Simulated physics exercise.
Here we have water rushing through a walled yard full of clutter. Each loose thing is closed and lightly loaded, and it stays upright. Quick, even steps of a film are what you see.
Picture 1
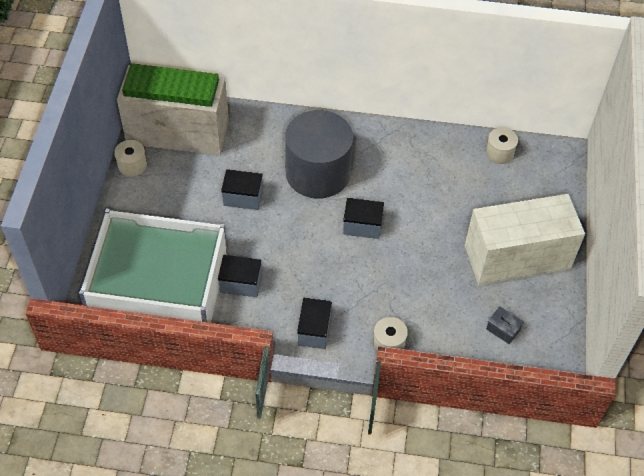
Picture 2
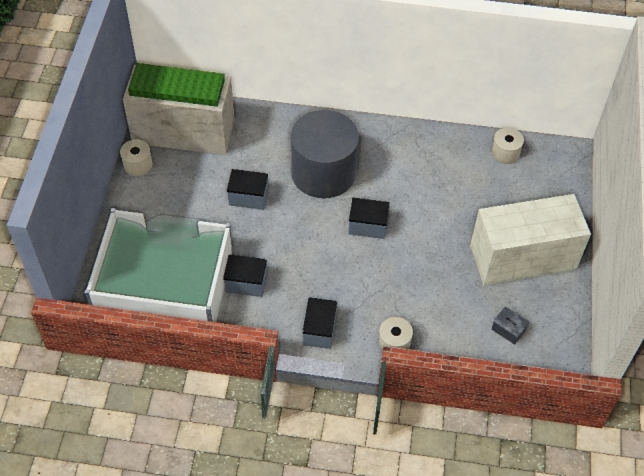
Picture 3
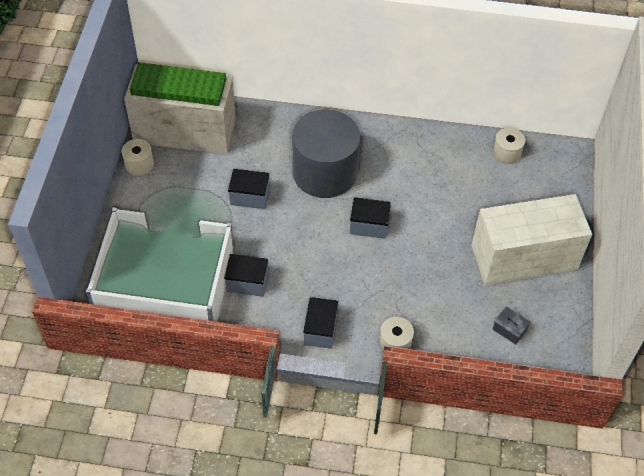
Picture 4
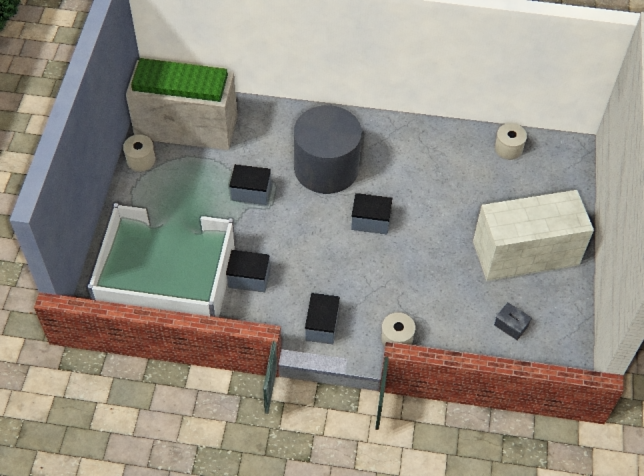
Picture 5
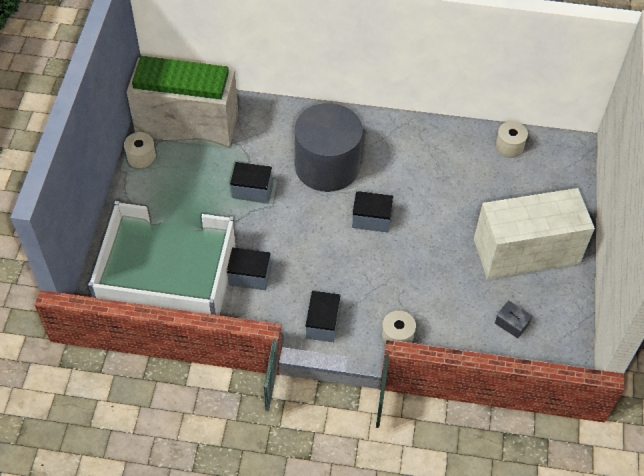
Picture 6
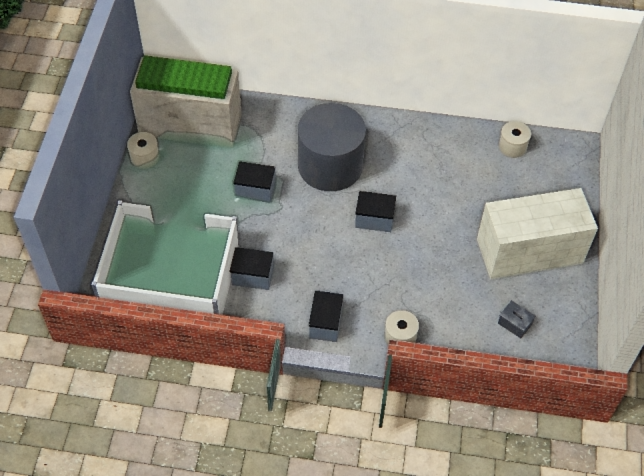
We see a walled yard with dark boxes, pale cylinders and larger blocks; green water in a white-walled tank at left pours through a gap in its back side and spreads thinly across the floor, while the objects stay put.
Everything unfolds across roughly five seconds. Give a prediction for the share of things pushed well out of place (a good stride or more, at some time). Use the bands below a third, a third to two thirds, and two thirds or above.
It falls below a third.
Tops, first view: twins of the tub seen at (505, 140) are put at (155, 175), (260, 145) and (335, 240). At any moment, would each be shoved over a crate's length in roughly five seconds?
Displaced, displaced, stays put.
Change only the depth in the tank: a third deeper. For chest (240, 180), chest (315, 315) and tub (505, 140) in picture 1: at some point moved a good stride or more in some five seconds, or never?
Note, listed order: Covered it / didn't cover it / didn't cover it.
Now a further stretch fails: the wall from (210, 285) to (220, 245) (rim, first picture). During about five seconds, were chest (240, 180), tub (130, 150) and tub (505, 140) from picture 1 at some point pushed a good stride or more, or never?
In turn: Stayed within it, stayed within it, stayed within it.
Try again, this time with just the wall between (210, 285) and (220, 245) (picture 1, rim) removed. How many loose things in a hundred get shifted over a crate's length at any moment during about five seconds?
I'd say near 50 %.
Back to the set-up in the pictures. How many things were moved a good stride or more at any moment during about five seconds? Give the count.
It comes out at 2.
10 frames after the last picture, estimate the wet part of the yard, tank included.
Close to 35 per cent, tank included.
A moment on, 0 of 8 are well off their spots; 0 afloat.
Next, 1 of 8 are well off their spots; 1 afloat.
Later, 2 of 8 are well off their spots; 1 afloat.
In the end, 2 of 8 are well off their spots, and 2 have been at some point; 1 afloat.
